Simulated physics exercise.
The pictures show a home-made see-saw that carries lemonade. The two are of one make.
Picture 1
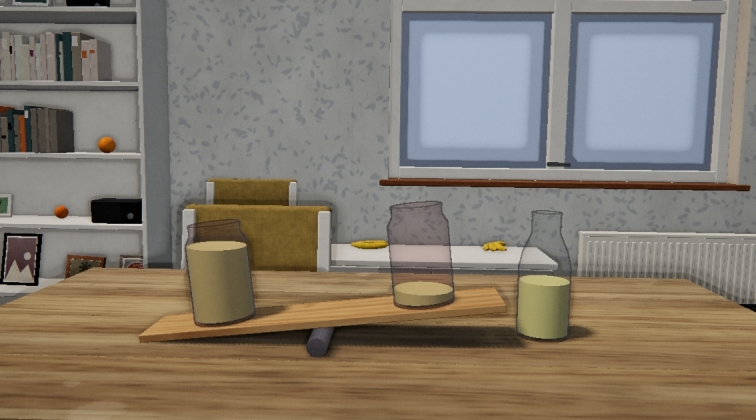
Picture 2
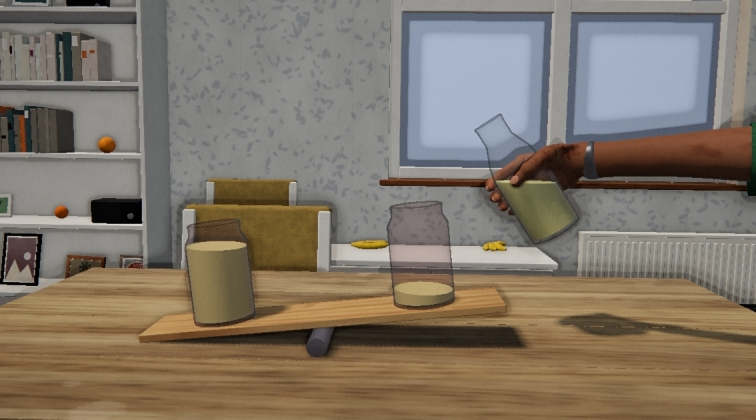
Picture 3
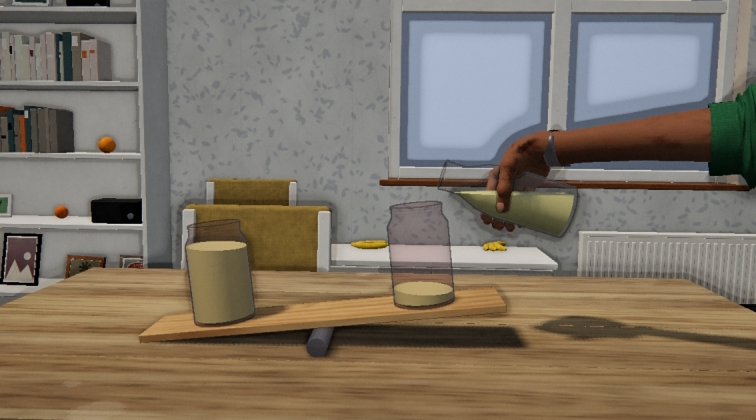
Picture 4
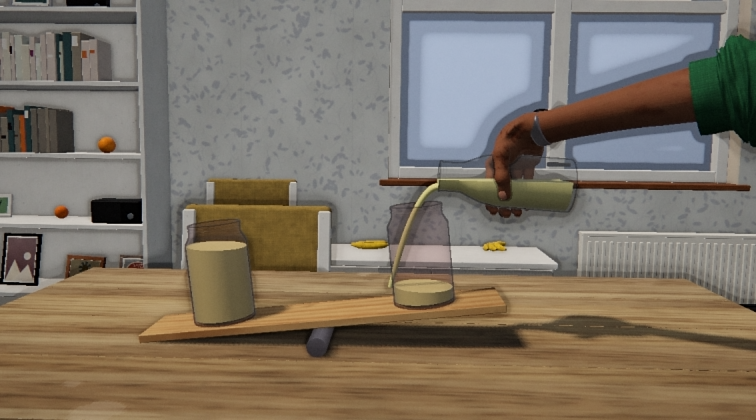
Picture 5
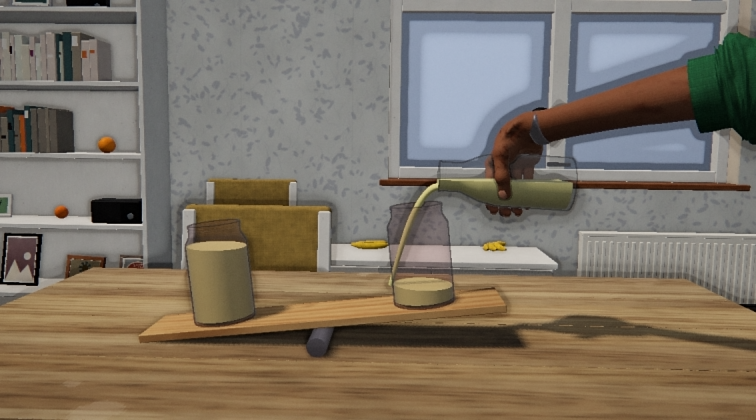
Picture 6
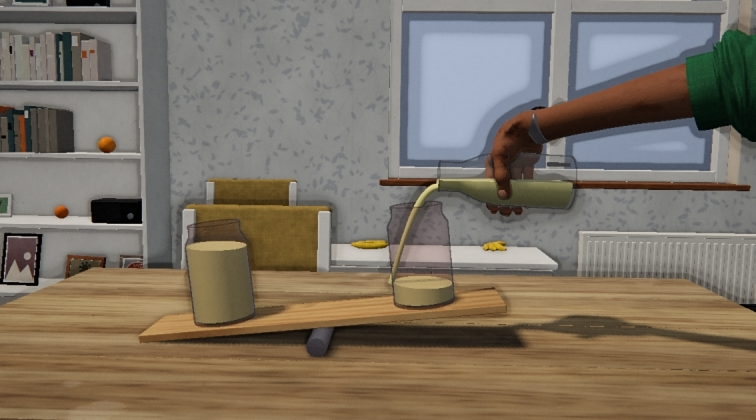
On a wooden table, a hand lifts a bottle and pours pale liquid into the right jar.
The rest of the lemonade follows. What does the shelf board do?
It keeps its lean.
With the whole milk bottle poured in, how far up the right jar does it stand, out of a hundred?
Close to 50 %.
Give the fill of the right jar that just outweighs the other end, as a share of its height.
Some 70 per cent.
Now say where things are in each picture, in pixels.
Nothing is moving yet; milk bottle (544, 272) about half full; right jar (420, 251) nearly empty, raised; left jar (219, 269) about three quarters full, on the low side, in the first frame.
The milk bottle is picked up; pipe (317, 345); right jar nearly empty, surface at (424, 289), in the second frame.
The milk bottle leans over the right jar; milk bottle (502, 193) tipped 75° with all of its load; right jar (420, 251) nearly empty, in the third frame.
The lemonade is flowing; pipe (317, 345); right jar nearly empty, surface at (423, 287); left jar about three quarters full, surface at (217, 246), in the fourth frame.
The lemonade is flowing; milk bottle (502, 180) tipped 85° with nearly all of its load; right jar (420, 251) nearly empty, in the fifth frame.
The lemonade is flowing; pipe (317, 345); right jar nearly empty, surface at (422, 283); left jar about three quarters full, surface at (217, 246), in the sixth frame.
Next, the right jar is about a third full; the shelf board leans as before.
After that, the right jar is about half full; the shelf board leans as before.
Finally, the right jar is about half full; the shelf board leans as before.
